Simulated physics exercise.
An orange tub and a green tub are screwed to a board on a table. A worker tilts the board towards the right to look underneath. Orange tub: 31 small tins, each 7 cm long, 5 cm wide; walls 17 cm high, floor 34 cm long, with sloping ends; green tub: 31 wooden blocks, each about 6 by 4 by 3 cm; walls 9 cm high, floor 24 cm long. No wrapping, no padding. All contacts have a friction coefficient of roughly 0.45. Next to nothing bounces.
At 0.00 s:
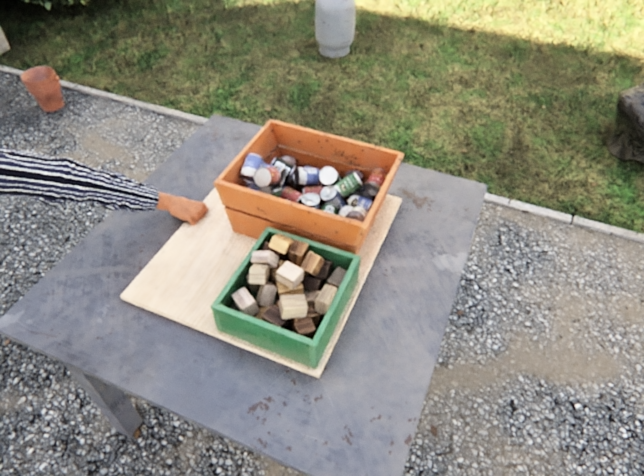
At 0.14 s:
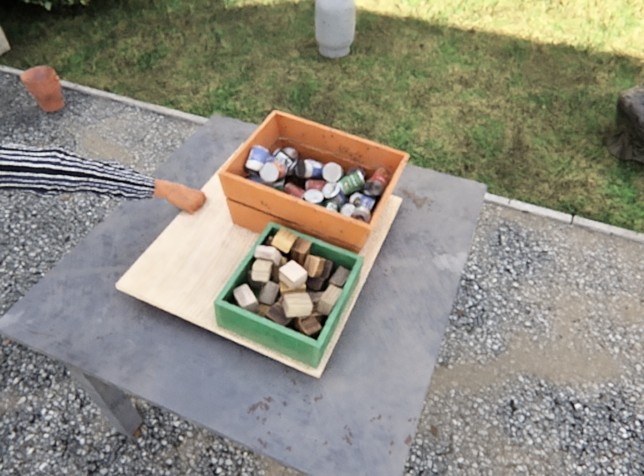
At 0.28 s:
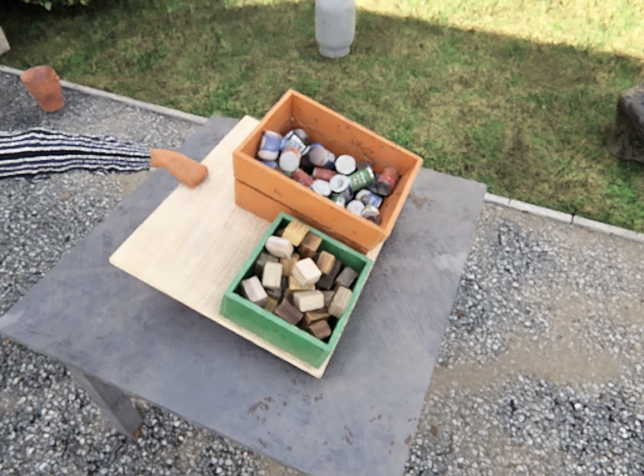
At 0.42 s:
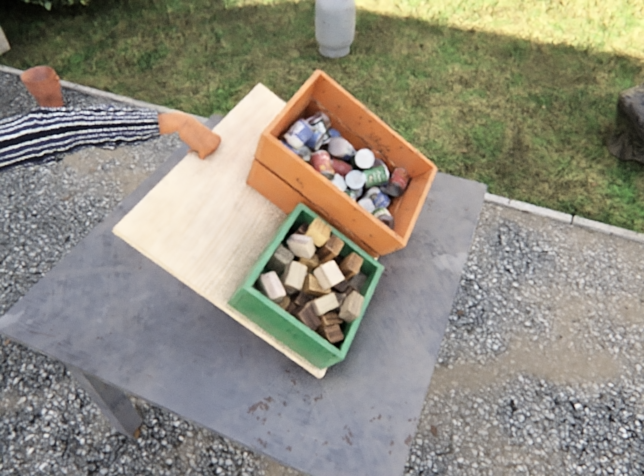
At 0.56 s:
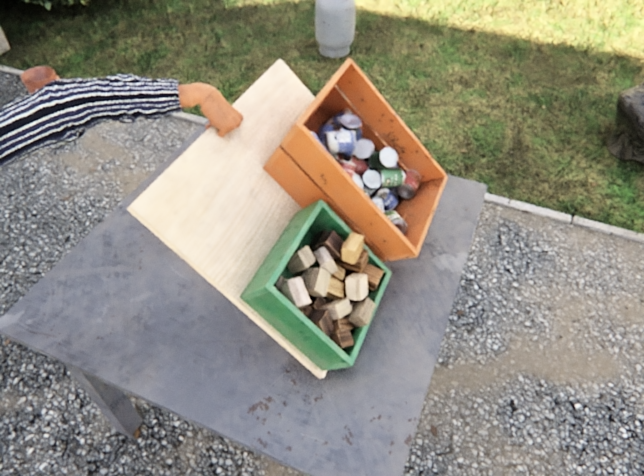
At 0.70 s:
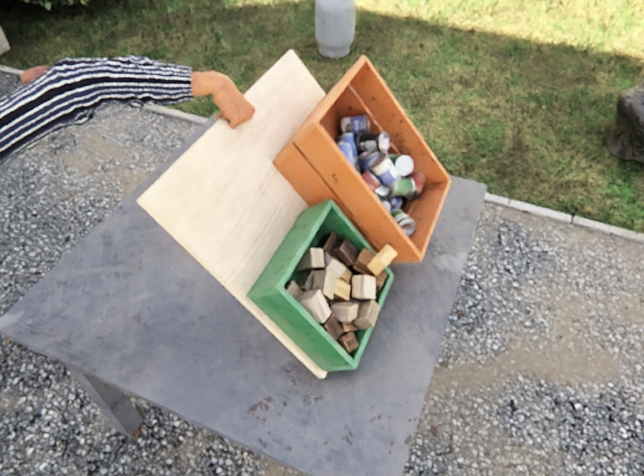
The video shows a hand in a striped sleeve raising the left side of a board on an outdoor table, tilting it steeply rightward as the small tins in an orange tub and wooden blocks in a green tub shift.
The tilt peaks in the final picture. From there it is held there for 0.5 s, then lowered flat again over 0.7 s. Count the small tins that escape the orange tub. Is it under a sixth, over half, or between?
Out of the orange tub go less than a sixth of the small tins.
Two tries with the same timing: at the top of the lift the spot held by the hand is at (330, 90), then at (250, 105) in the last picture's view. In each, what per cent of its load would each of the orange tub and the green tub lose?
Orange tub 50 then 10, green tub 40 then 20 per cent.
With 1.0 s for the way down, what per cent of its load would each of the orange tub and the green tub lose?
In that case orange tub 0, green tub 10 per cent.
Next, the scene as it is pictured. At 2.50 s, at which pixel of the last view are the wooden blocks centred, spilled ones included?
Around (309, 302).
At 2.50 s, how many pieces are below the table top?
Roughly 0.
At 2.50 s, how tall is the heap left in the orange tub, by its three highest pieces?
About 14 cm.
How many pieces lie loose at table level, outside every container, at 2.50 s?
About 2.
After 0.99 s, tilt 48°; orange tub 31 in, 0 out and green tub 30 in, 1 out.
After 1.35 s, tilt 42°; orange tub 31 in, 0 out and green tub 29 in, 2 out.
After 1.85 s, tilt 1°; orange tub 31 in, 0 out and green tub 29 in, 2 out.
Outcome (at 2.50 s), orange tub 31 in, 0 out and green tub 29 in, 2 out. Asked share, 0 of 31, 0 per cent.
